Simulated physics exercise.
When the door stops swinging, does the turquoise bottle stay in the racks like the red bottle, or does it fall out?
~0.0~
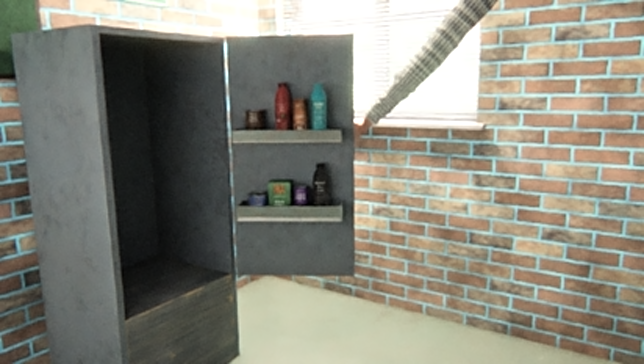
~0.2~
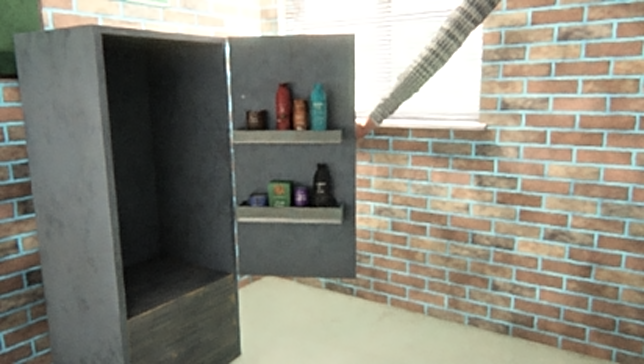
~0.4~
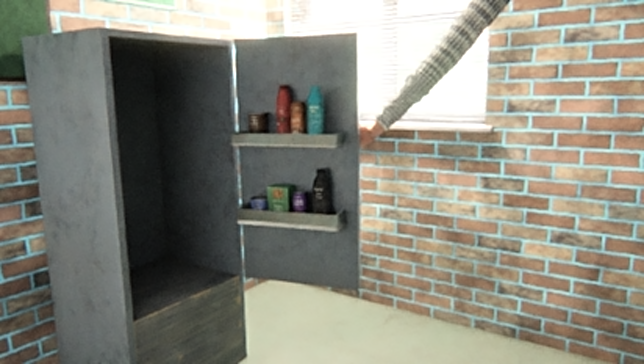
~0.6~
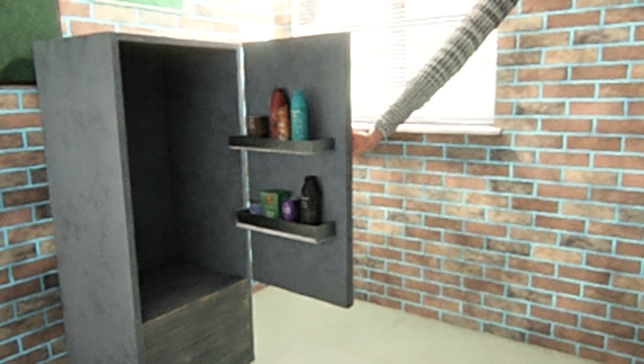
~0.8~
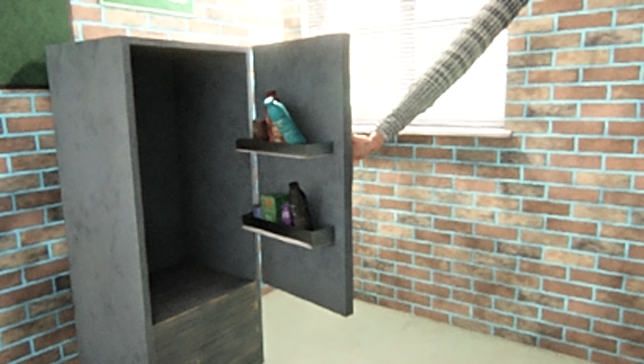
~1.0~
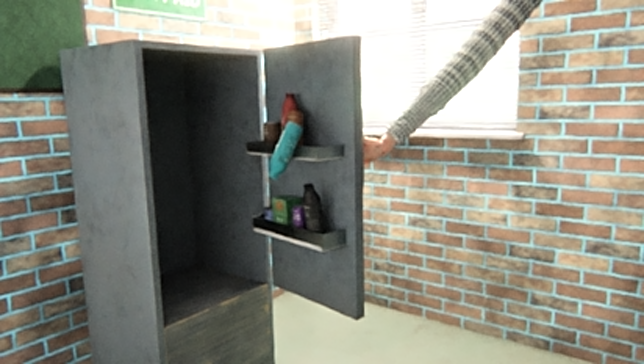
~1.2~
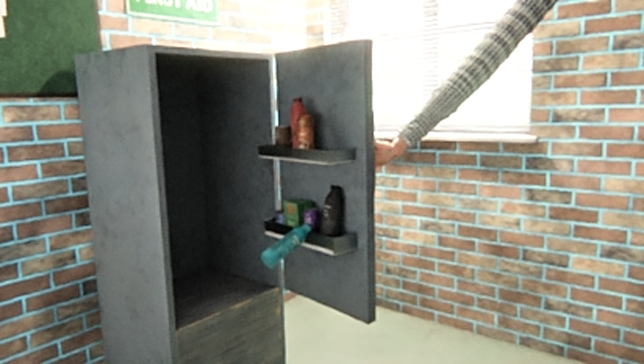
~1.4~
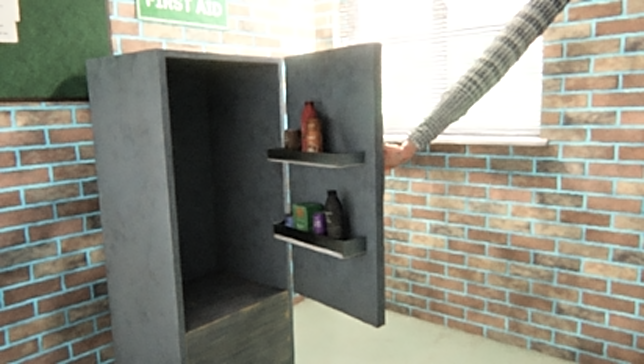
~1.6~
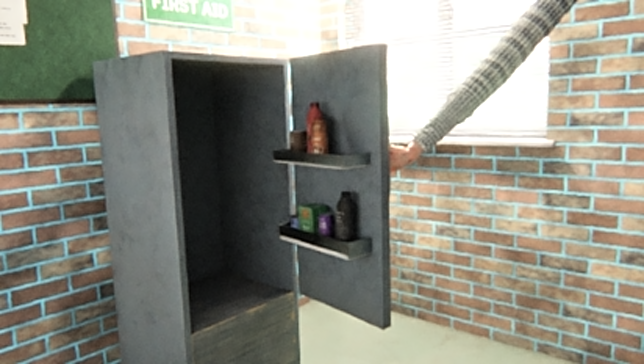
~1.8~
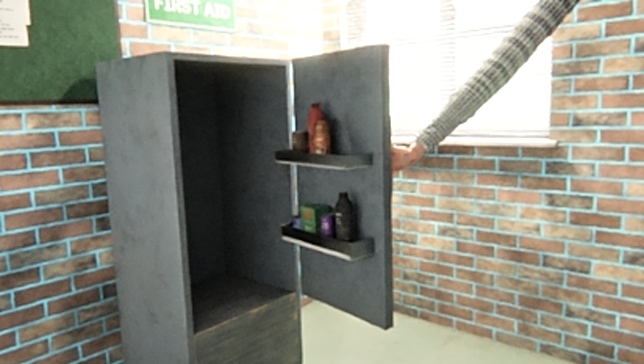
The turquoise bottle falls out of the racks, while the red bottle stays in.
